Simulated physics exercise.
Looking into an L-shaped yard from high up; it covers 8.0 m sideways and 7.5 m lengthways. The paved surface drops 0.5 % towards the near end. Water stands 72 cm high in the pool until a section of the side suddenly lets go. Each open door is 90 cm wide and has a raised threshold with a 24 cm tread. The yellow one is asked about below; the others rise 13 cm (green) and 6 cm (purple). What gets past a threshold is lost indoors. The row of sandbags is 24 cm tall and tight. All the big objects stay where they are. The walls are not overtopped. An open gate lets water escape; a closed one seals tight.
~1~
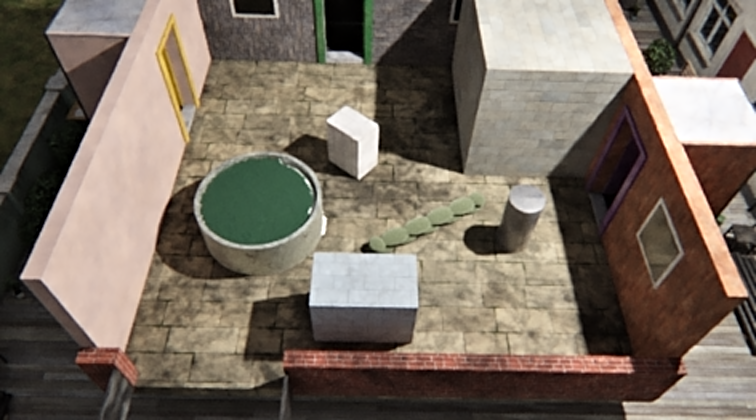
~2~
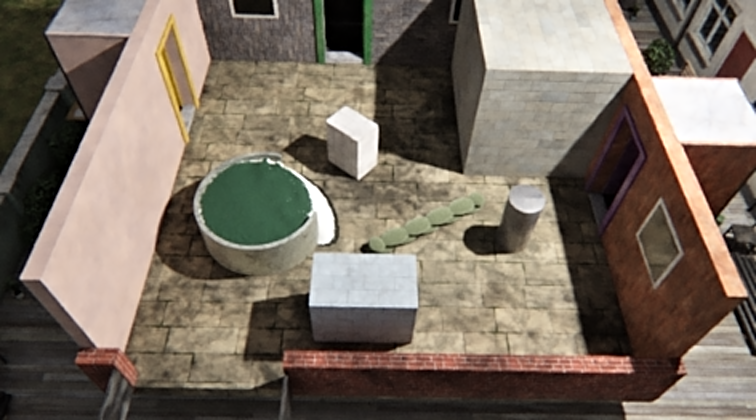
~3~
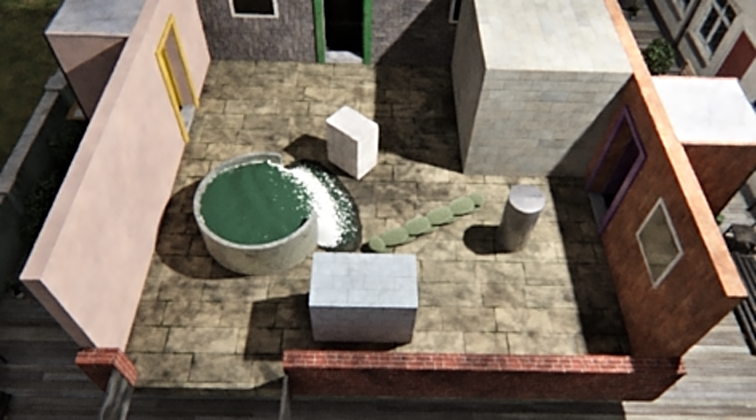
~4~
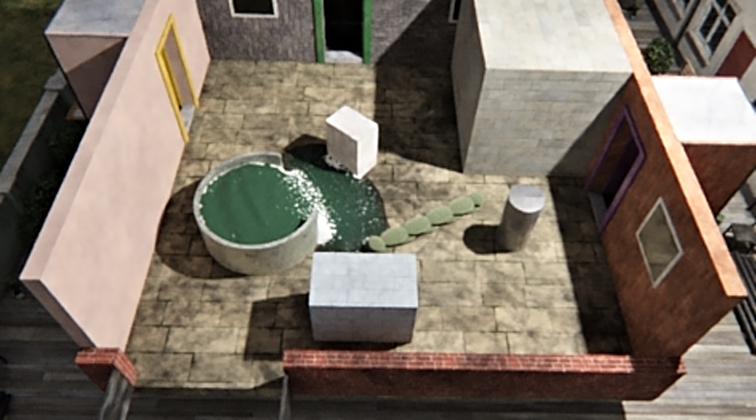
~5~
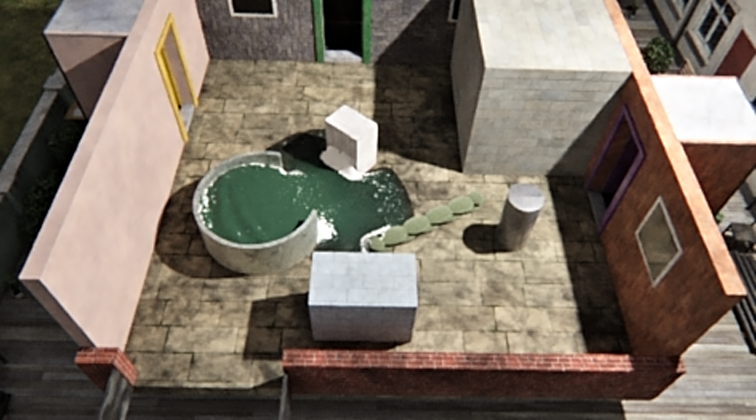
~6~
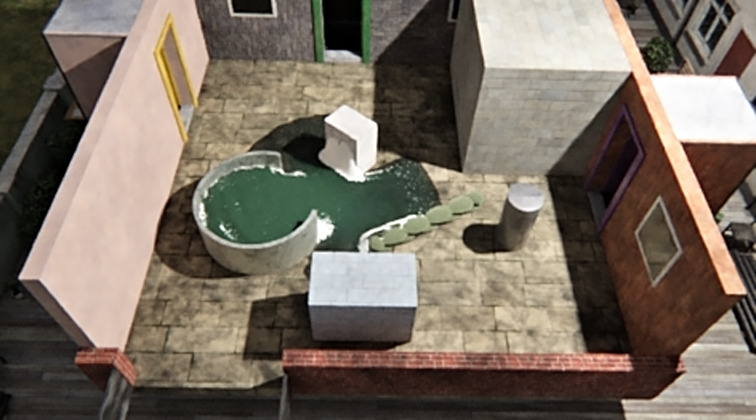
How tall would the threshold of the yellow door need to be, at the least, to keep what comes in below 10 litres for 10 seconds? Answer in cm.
At least 6 cm or so.
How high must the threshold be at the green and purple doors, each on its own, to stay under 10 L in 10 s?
Roughly 8.5 cm at green and 22 cm at purple.
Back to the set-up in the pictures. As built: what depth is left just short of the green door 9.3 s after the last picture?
Some 3.5 cm.
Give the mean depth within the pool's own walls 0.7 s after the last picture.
Roughly 36 cm on average.
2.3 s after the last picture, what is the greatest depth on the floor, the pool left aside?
Up to some 28 cm.
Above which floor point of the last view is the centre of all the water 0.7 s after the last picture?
Near (318, 204).
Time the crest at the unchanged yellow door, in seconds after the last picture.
Around 6.5 s.
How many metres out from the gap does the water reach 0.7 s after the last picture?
Roughly 4.4 m.
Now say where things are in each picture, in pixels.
The first picture shows still water, 72 cm deep, in the pool at (259, 200); the yellow door at (180, 86) is dry.
In the second picture, water pours out at (313, 197) and has run 0.3 m, to (334, 236); about 8 cm deep outside, 72 cm at the back.
In the third picture, the front is at (357, 242), 0.7 m from the gap at (313, 198); 1.4 m2 of floor is wet, 72 cm left at the back.
In the fourth picture, the gap is at (313, 199), the front 1.2 m out at (384, 236); the back of the pool holds 71 cm.
In the fifth picture, the gap is at (313, 199), the front 1.7 m out at (409, 213); the back of the pool holds 64 cm.
In the sixth picture, the gap is at (312, 198), the front 2.2 m out at (437, 205); the back of the pool holds 59 cm; the yellow door at (178, 85), 3.4 m from the gap, is still 1.7 m from the nearest water.
Then, 0.7 s after the last picture water covers 25 % of the floor, deepest (44 cm) near (343, 177); it has not reached the yellow door.
Then, 2.3 s after the last picture water covers 50 % of the floor, deepest (28 cm) near (462, 173); 3 cm at the yellow door, 0 litres in over its 12 cm threshold.
Then, 9.3 s after the last picture water covers 95 % of the floor, deepest (12 cm) near (119, 370); 7 cm at the yellow door, 0 litres in over its 12 cm threshold.
At the yellow door as built, the water peaked near 10 cm, 6.5 s after the last picture.
Run again over the same 10 s with other heights there, 18 litres in over 5 cm, 4 litres over 7 cm. The limit of 10 litres is kept from about 6 cm up.
